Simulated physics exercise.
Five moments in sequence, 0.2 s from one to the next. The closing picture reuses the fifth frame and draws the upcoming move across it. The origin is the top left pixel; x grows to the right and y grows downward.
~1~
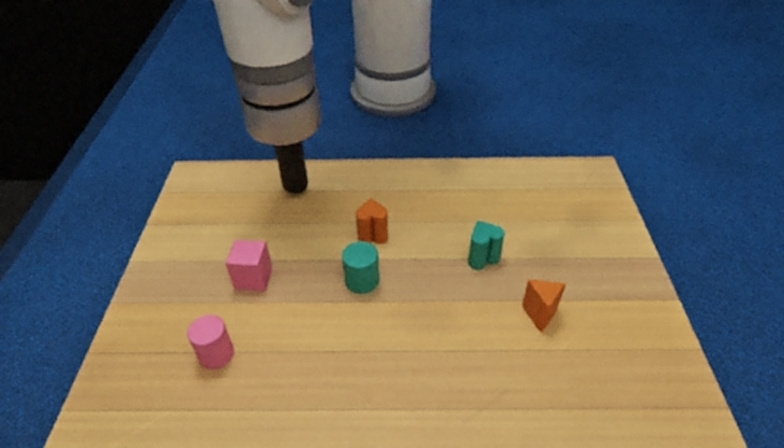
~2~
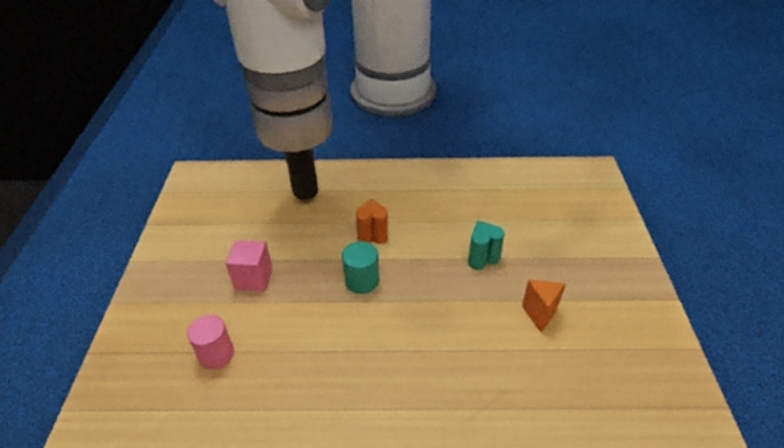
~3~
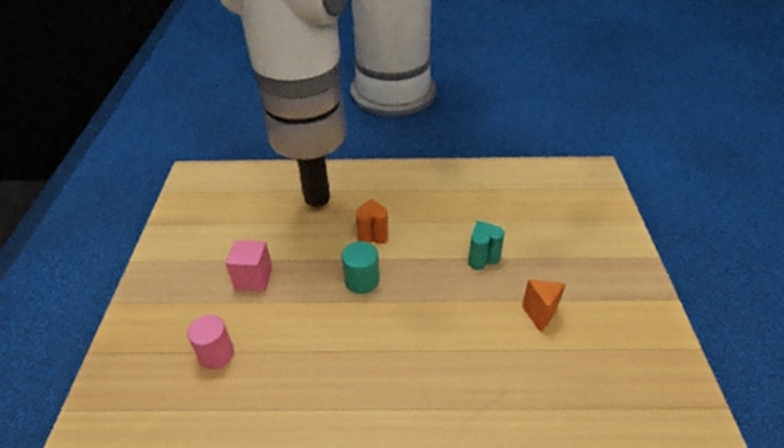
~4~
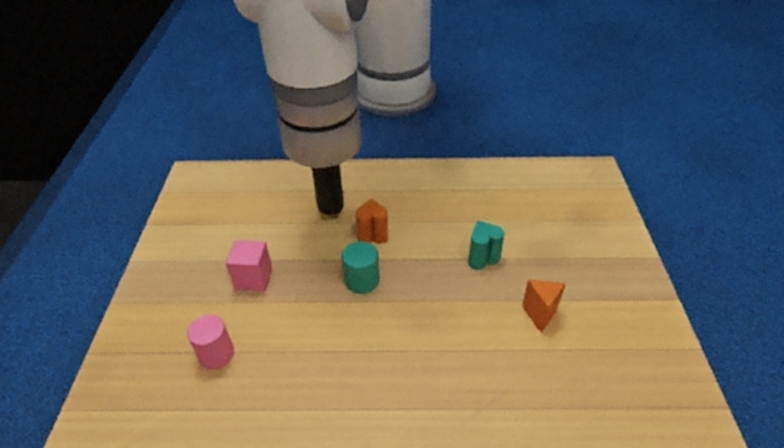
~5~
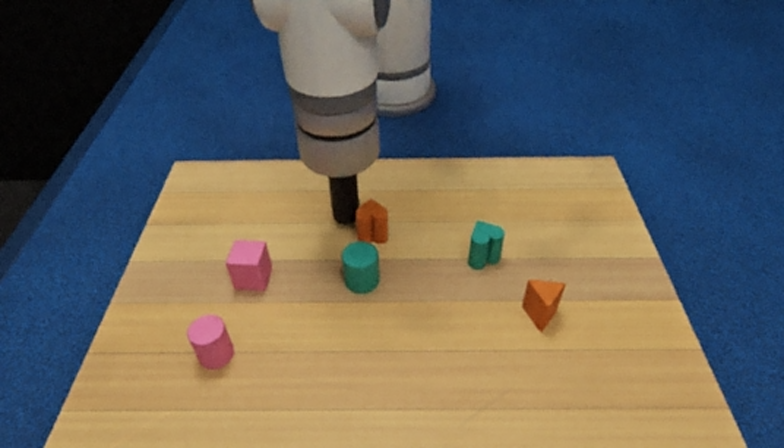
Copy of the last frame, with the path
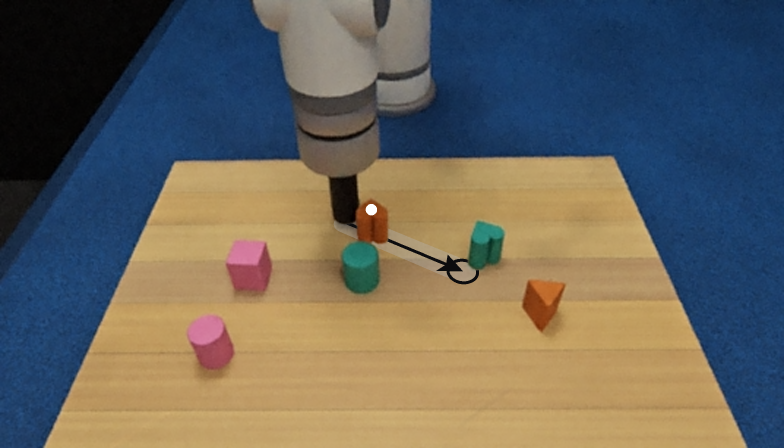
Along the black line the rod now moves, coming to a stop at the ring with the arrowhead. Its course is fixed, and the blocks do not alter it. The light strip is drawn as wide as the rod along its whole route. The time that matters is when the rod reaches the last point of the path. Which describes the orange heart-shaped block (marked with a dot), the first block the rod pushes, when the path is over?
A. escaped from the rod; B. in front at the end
I choose B.
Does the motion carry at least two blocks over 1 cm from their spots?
Short answer: No.
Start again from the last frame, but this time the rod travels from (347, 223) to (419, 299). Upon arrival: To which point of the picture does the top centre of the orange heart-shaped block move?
The middle of its upper face will lie at (408, 226).
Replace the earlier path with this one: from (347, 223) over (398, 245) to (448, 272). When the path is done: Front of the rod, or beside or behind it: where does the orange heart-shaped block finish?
It is still ahead of the rod.
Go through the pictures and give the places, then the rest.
In the first frame, lower end of the rod at (296, 186), tops of blocks, turquoise cylinder at (360, 254), orange heart-shaped block at (371, 210), turquoise heart-shaped block at (487, 232).
In the second frame, rod at (306, 192), blocks as before.
In the third frame, rod at (317, 199), blocks as before.
In the fourth frame, rod at (331, 207), blocks as before.
In the fifth frame, rod at (347, 216), turquoise cylinder at (360, 254), orange heart-shaped block at (371, 210), turquoise heart-shaped block at (487, 232).
The drawn path runs straight from (347, 223) to (463, 271); the dot is on the orange heart-shaped block.
What follows on the original path. One third of the way, rod at (384, 231); orange heart-shaped block at (403, 224).
Two thirds of the way, rod at (423, 247); orange heart-shaped block at (444, 242), turned 15° clockwise.
At the end, rod at (464, 264); turquoise cylinder not moved; orange heart-shaped block at (486, 262), turned 20° clockwise; turquoise heart-shaped block at (491, 232), turned 15° anticlockwise.
